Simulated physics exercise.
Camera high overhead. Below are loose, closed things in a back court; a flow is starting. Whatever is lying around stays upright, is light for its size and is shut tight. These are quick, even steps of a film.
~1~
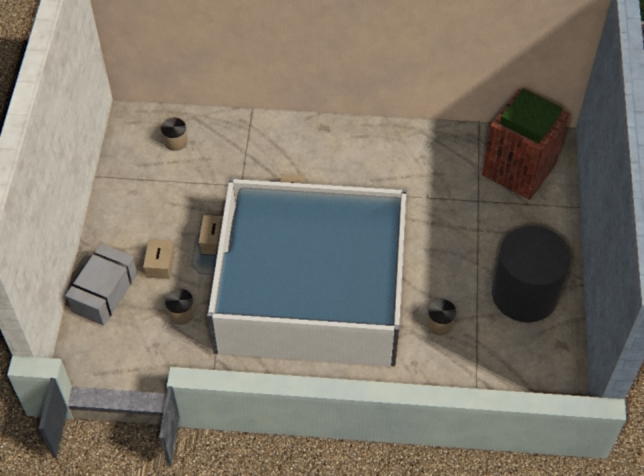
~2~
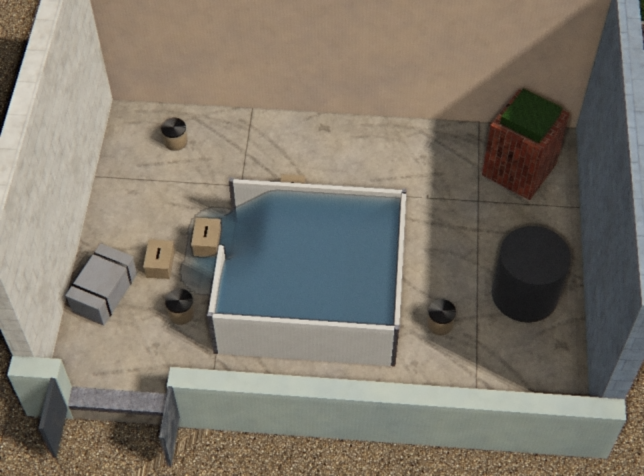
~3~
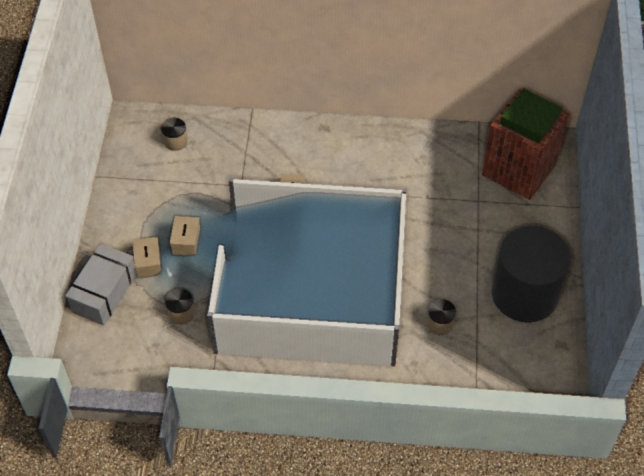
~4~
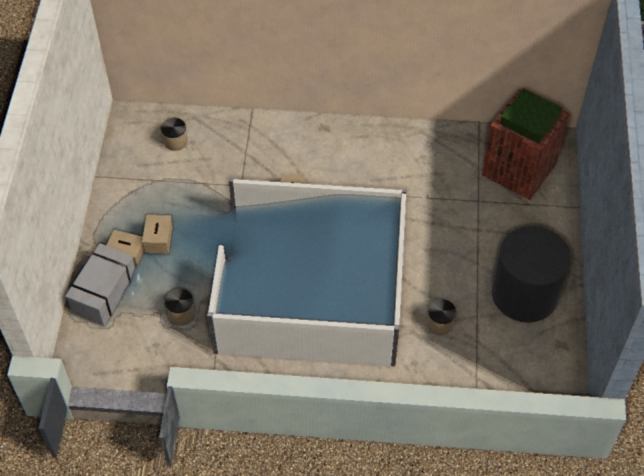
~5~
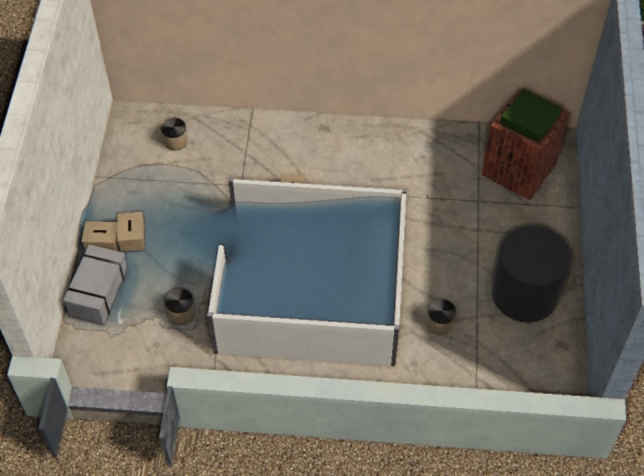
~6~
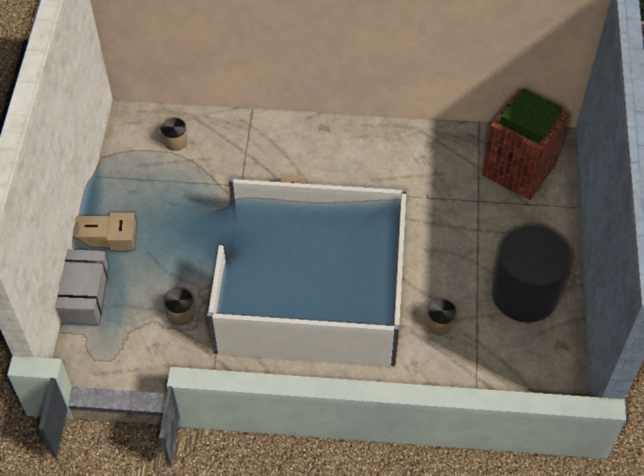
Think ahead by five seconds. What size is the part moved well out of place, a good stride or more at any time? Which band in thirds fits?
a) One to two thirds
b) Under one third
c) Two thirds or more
Two thirds or more (c).
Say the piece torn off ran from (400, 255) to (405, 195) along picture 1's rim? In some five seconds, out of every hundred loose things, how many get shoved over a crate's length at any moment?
About 30 %.
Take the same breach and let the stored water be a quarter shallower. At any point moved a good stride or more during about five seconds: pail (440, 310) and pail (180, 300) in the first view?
Each in sequence - never got there, never got there.
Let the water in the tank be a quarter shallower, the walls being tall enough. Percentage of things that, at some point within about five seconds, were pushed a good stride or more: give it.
Something like 60 percent.
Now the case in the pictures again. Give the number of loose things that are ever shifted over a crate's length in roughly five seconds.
The count is 5.
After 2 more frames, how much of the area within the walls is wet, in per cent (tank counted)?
Estimate: Close to 35 in a hundred.
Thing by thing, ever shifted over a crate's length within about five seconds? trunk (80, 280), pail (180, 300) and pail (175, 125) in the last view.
One after the other: Pushed that far, less than that, shifted that much.
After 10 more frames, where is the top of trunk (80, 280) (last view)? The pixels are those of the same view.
My guess is roughly (133, 370).
A moment on, 2 of 7 are well off their spots; 2 afloat.
Next, 3 of 7 are well off their spots; 2 afloat.
Later, 4 of 7 are well off their spots; 2 afloat.
In the end, 5 of 7 are well off their spots, and 5 have been at some point; 3 afloat.
